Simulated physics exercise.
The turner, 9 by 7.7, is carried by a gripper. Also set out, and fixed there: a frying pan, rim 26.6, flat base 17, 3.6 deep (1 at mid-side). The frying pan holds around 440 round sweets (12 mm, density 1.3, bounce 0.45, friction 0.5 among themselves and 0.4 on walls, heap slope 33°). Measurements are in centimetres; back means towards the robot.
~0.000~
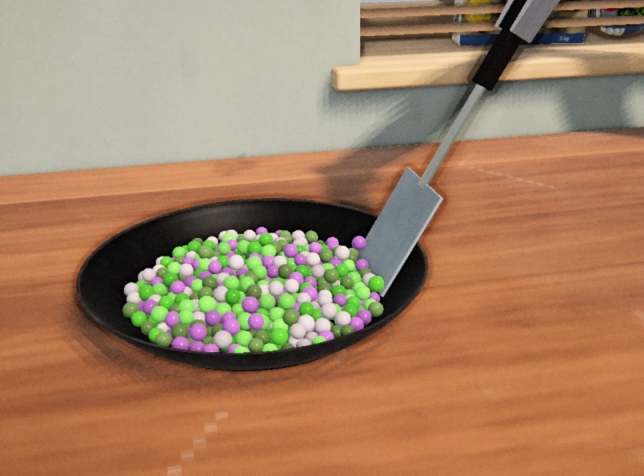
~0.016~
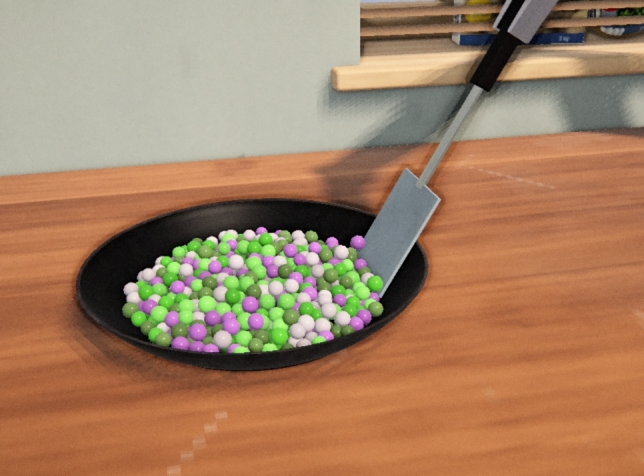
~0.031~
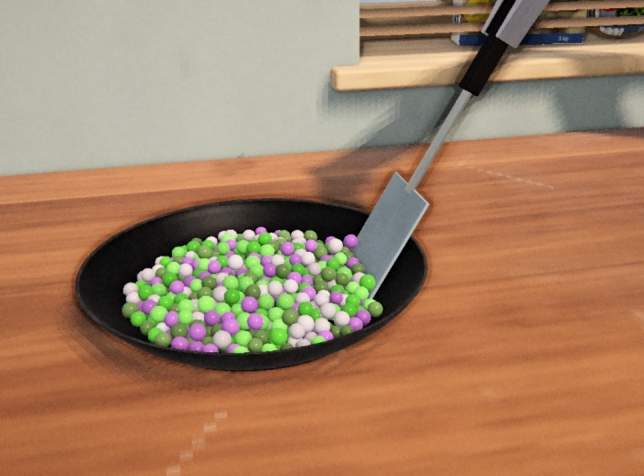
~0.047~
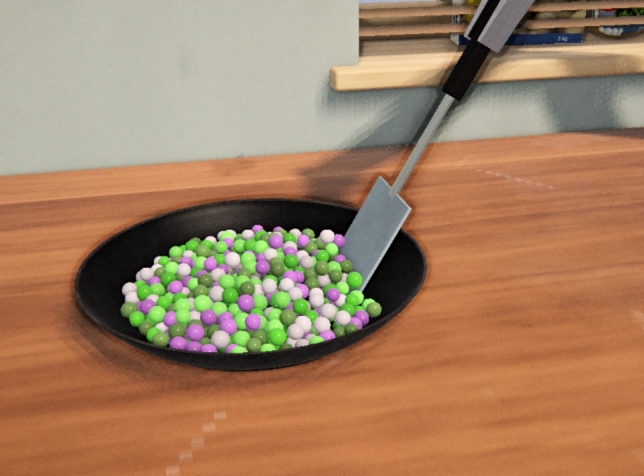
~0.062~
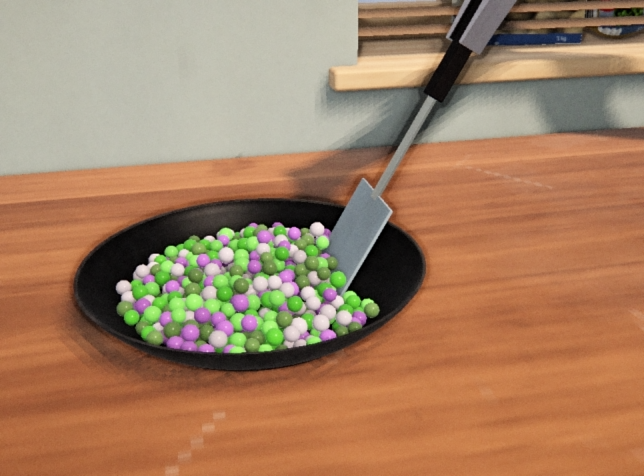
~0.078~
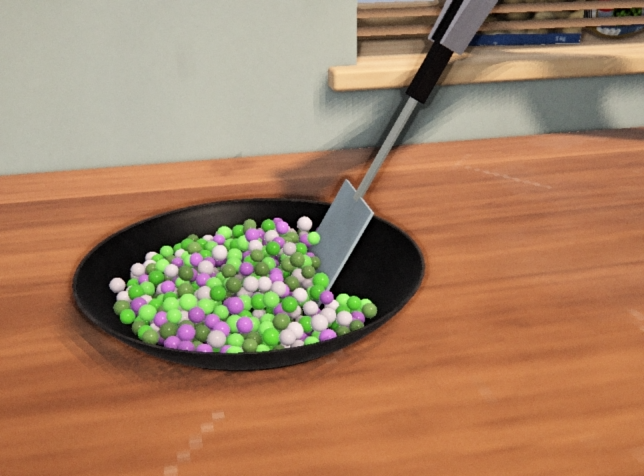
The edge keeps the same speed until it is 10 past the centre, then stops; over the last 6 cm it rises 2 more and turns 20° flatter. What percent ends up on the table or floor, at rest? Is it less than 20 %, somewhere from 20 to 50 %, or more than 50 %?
It is from 20 to 50 %.
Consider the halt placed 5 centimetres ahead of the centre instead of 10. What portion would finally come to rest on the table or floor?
My guess would be around 0 per cent.
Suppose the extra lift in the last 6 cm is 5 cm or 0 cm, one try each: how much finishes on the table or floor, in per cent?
30 and 25 %.
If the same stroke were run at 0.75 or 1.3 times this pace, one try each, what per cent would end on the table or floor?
Around 30 per cent, then around 35 per cent, would end on the table or floor.
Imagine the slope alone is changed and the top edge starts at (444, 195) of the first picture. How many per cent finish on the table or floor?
Roughly 30 percent ends on the table or floor.
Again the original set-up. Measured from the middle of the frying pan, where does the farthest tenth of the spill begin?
Seen from above, roughly 40 cm.
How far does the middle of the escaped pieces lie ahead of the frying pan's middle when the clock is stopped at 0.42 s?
Distance ahead of centre: Approx. 20 cm.
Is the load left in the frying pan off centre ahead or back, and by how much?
Some 2.5 cm ahead of the centre.
After 0.13 s, sloping 60°, highest piece 6 above the table; 439 in the frying pan.
After 0.19 s, sloping 54°, highest piece 6 above the table; 439 in the frying pan.
After 0.42 s, sloping 40°, highest piece 8 above the table; 293 in the frying pan, 134 on the table or floor, 12 on the blade or in flight.
After 1.47 s, sloping 40°, highest piece 4 above the table; 293 in the frying pan, 146 on the table or floor.
At rest, 293 in the frying pan, 146 on the table or floor. That is 33 % on the table or floor.
